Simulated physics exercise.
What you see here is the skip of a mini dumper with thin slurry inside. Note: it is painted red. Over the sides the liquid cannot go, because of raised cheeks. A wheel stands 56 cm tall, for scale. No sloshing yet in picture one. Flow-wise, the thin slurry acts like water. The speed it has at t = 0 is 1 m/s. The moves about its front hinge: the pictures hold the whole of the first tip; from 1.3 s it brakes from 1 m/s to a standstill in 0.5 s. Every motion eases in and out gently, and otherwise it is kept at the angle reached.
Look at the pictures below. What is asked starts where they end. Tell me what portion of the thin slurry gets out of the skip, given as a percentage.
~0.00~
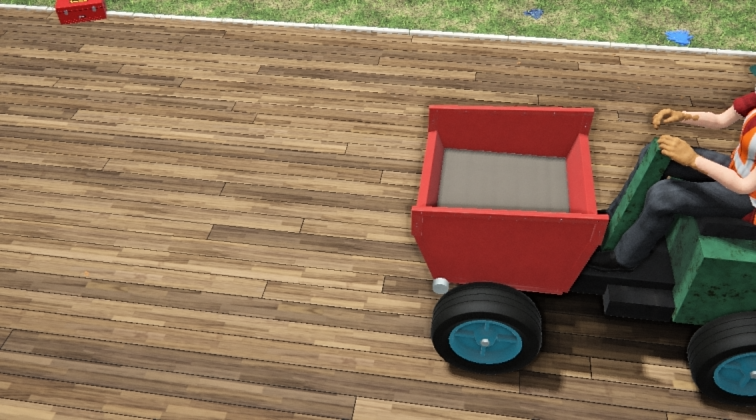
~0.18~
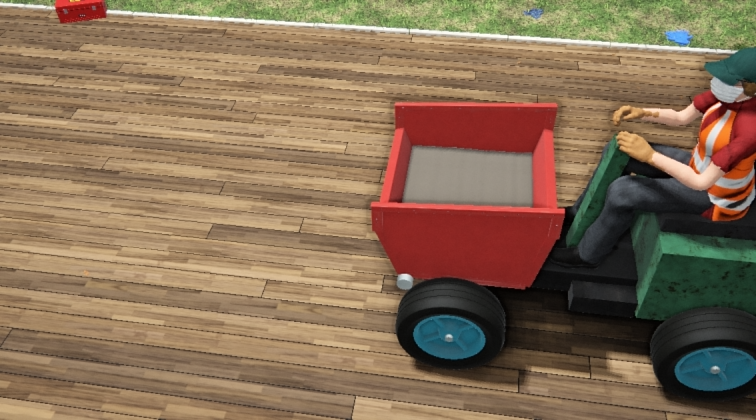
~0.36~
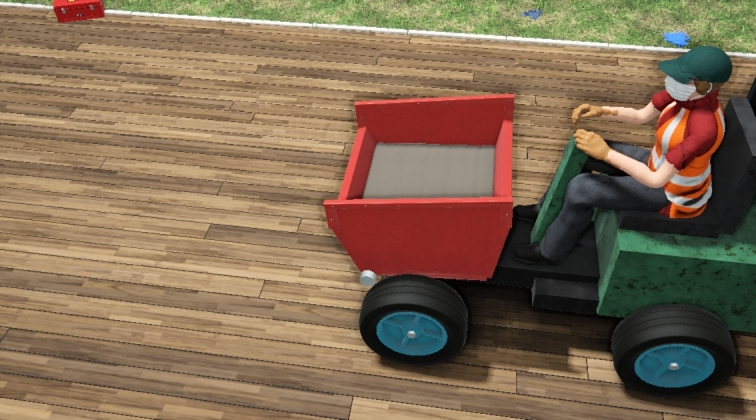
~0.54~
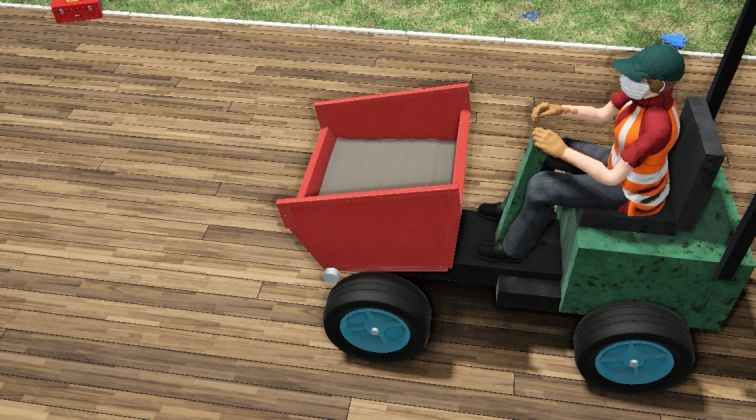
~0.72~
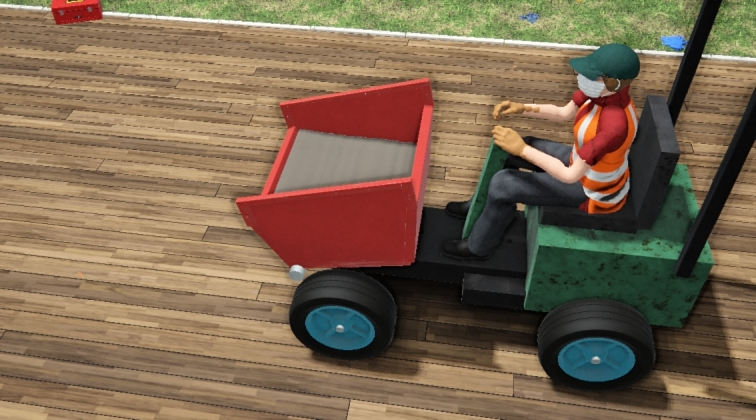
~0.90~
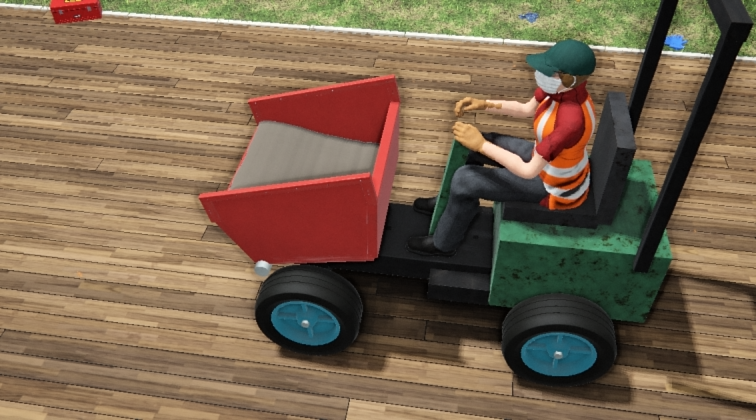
A portion of about 21 per cent gets out.
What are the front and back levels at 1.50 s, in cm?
Level, front = 22 cm; level, back = 14 cm.
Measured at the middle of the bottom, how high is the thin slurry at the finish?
Roughly 14 centimetres.
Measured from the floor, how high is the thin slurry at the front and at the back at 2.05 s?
I'd put it at about 28 cm in front and about 4 cm behind.
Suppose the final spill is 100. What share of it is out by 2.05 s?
By that time, around 60 percent of it is out.
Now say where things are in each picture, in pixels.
In the first frame, the surface is at (463, 151) near the front wall; the surface is at (548, 159) near the back wall; the lip is at (422, 230); the front is on the left; a wheel hub at (485, 349).
In the second frame, the surface is at (431, 148) near the front wall; the surface is at (515, 154) near the back wall.
In the third frame, the surface is at (395, 145) near the front wall; the surface is at (478, 147) near the back wall; the skip is tilted 5° forwards.
In the fourth frame, the surface is at (358, 141) near the front wall; the surface is at (441, 142) near the back wall; the skip is tilted 10° forwards.
In the fifth frame, the surface is at (324, 135) near the front wall; the surface is at (408, 144) near the back wall; the skip is tilted 12° forwards.
In the sixth frame, the surface is at (291, 127) near the front wall; the surface is at (377, 144) near the back wall; the skip is tilted 12° forwards; the lip is at (221, 216); a wheel hub at (304, 330).
Then, 1.50 s in, the skip is at 12° forwards, the surface stands 14 cm at the back and 21 cm at the front; 2 per cent is out, over the front.
Then, 2.05 s in, the skip is at 12° forwards, the surface stands 3 cm at the back and 27 cm at the front; 13 per cent is out, over the front.
Then, 2.60 s in, the skip is at 12° forwards, the surface stands 17 cm at the back and 14 cm at the front; 15 per cent is out, over the front.
Then, 4.68 s in, 21 per cent is out, over the front, 19 of 90 litres.
